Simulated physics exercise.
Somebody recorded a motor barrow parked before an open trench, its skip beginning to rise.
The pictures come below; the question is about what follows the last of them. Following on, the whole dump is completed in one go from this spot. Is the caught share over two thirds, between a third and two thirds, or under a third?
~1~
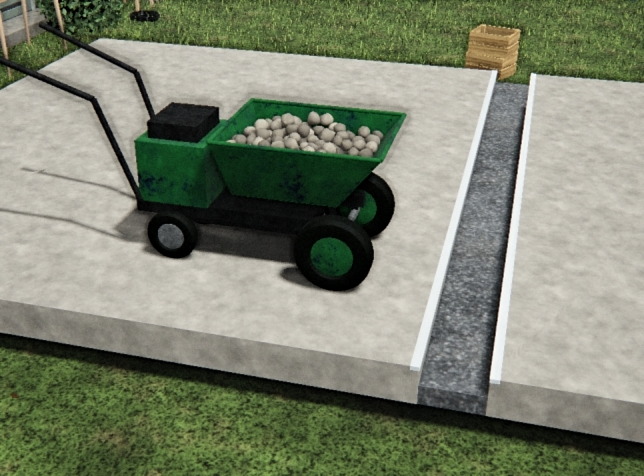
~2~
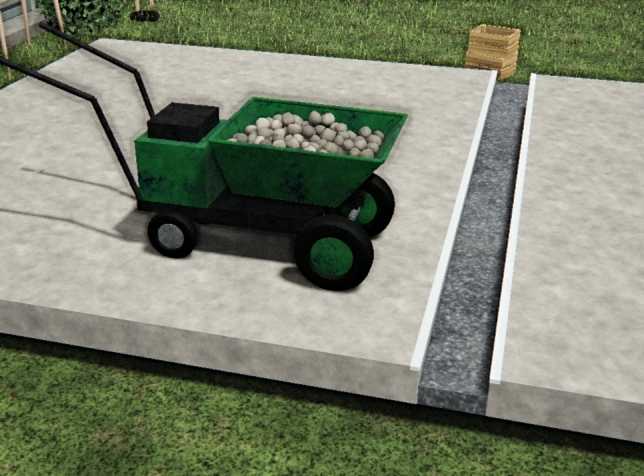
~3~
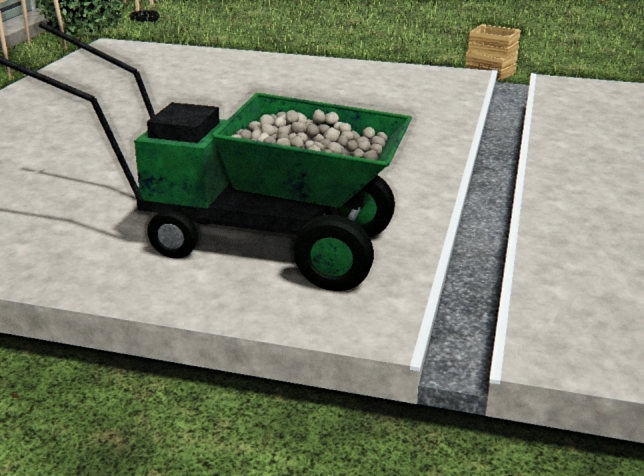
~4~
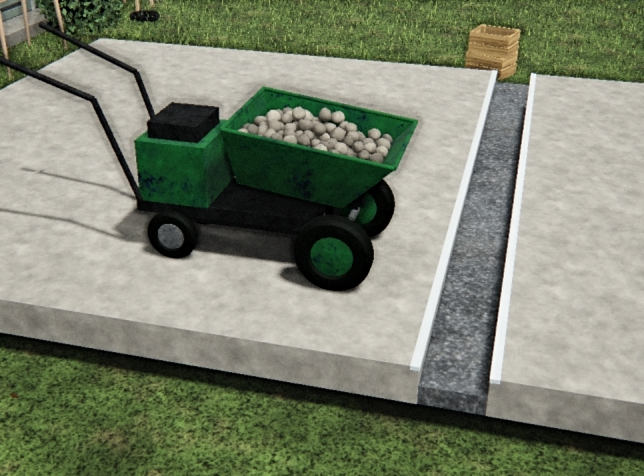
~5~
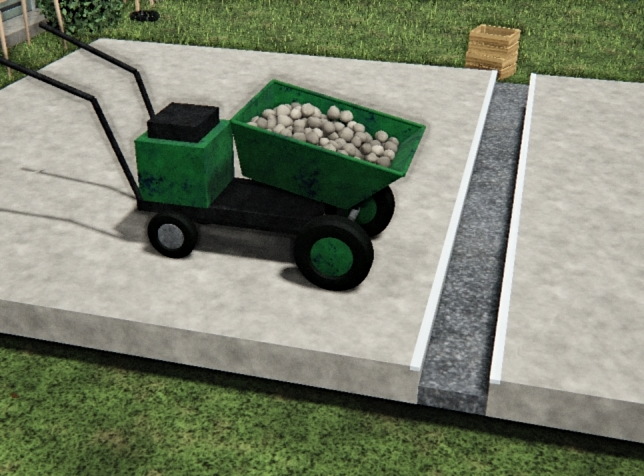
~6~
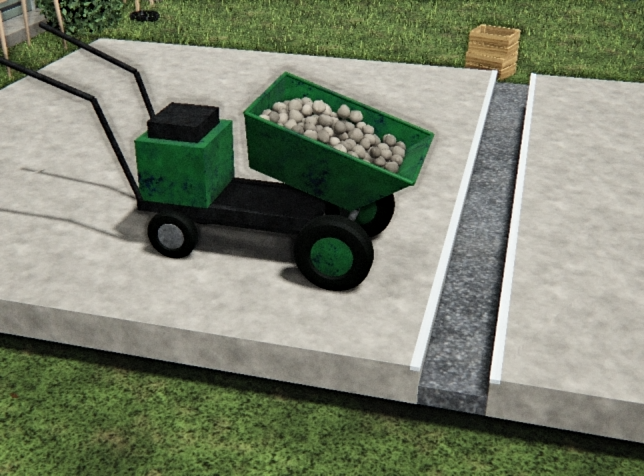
Reaches a third, stays within two thirds.
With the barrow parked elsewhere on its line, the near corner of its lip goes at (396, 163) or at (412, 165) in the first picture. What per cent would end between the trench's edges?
First try: 50 per cent; second try: 30 per cent.
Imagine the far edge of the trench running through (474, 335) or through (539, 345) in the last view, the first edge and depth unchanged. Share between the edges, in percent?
You'd get 30 in a hundred the first time and 90 in a hundred the second.
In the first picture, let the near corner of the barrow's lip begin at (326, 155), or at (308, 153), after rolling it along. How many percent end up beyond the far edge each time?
I'd put it at around 0 percent the first time and 0 percent the second.
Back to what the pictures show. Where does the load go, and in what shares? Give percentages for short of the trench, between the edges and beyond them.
Shares - short: 0 %, between: 55 %, beyond: 25 %.
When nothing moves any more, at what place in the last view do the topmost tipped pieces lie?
I'd put the summit somewhere around pixel (482, 273).
Soon after the last picture, skip tipped steeply; all in the skip.
A little later, skip tipped right over; about two thirds in the skip; about a quarter in or heaped over the trench; a stray few beyond it; a stray few falling.
Later still, skip tipped right over; about a quarter in the skip; about half in or heaped over the trench; about a quarter beyond it.
At rest, skip tipped right over; about a quarter in the skip; about half in or heaped over the trench; about a quarter beyond it.
